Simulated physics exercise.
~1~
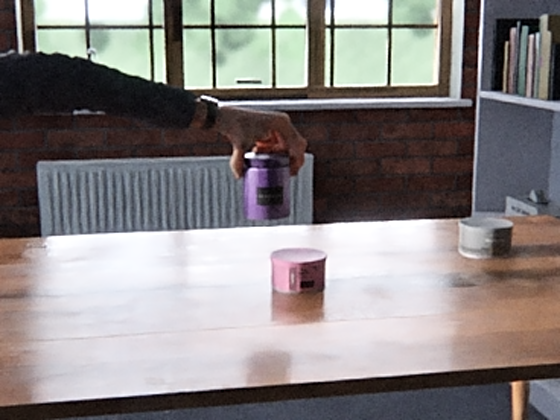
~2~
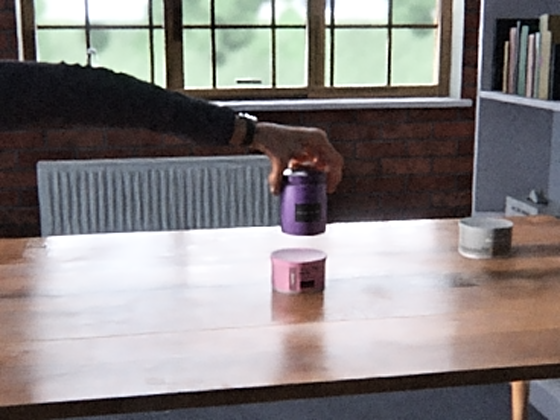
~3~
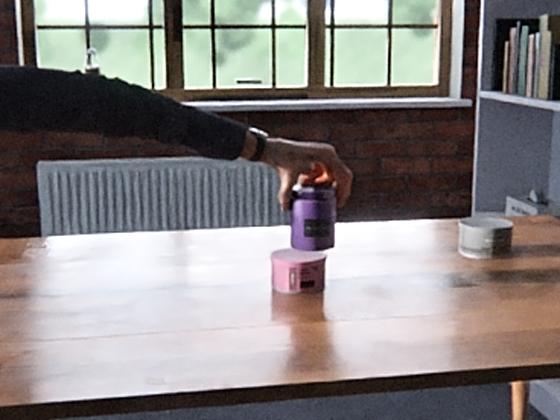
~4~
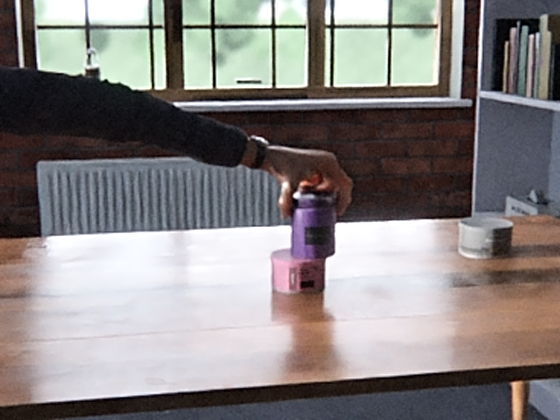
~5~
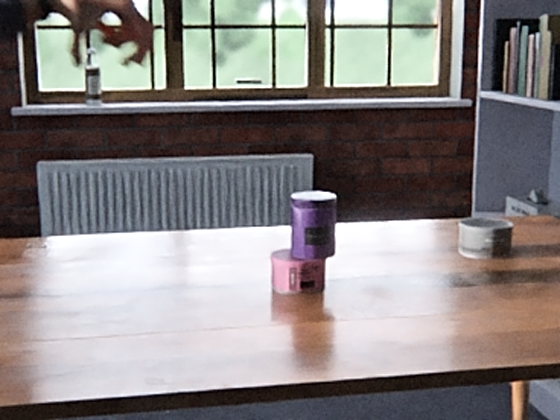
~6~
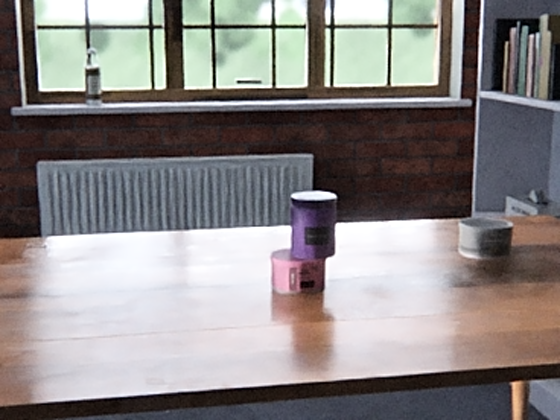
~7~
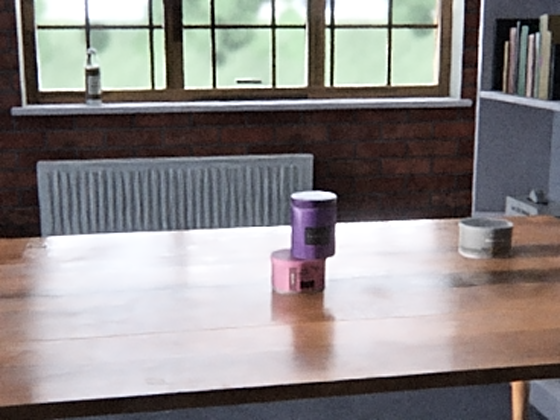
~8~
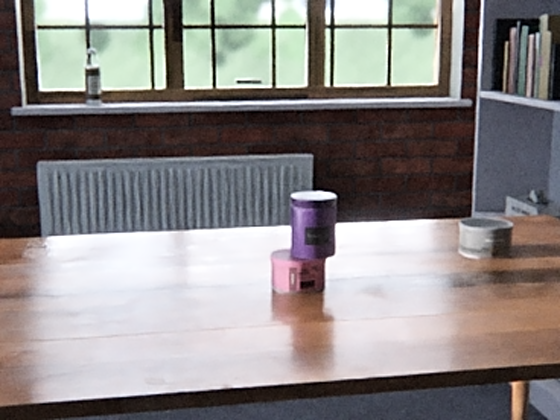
A hand lowers a purple jar onto a pink tub and withdraws, leaving both stacked.
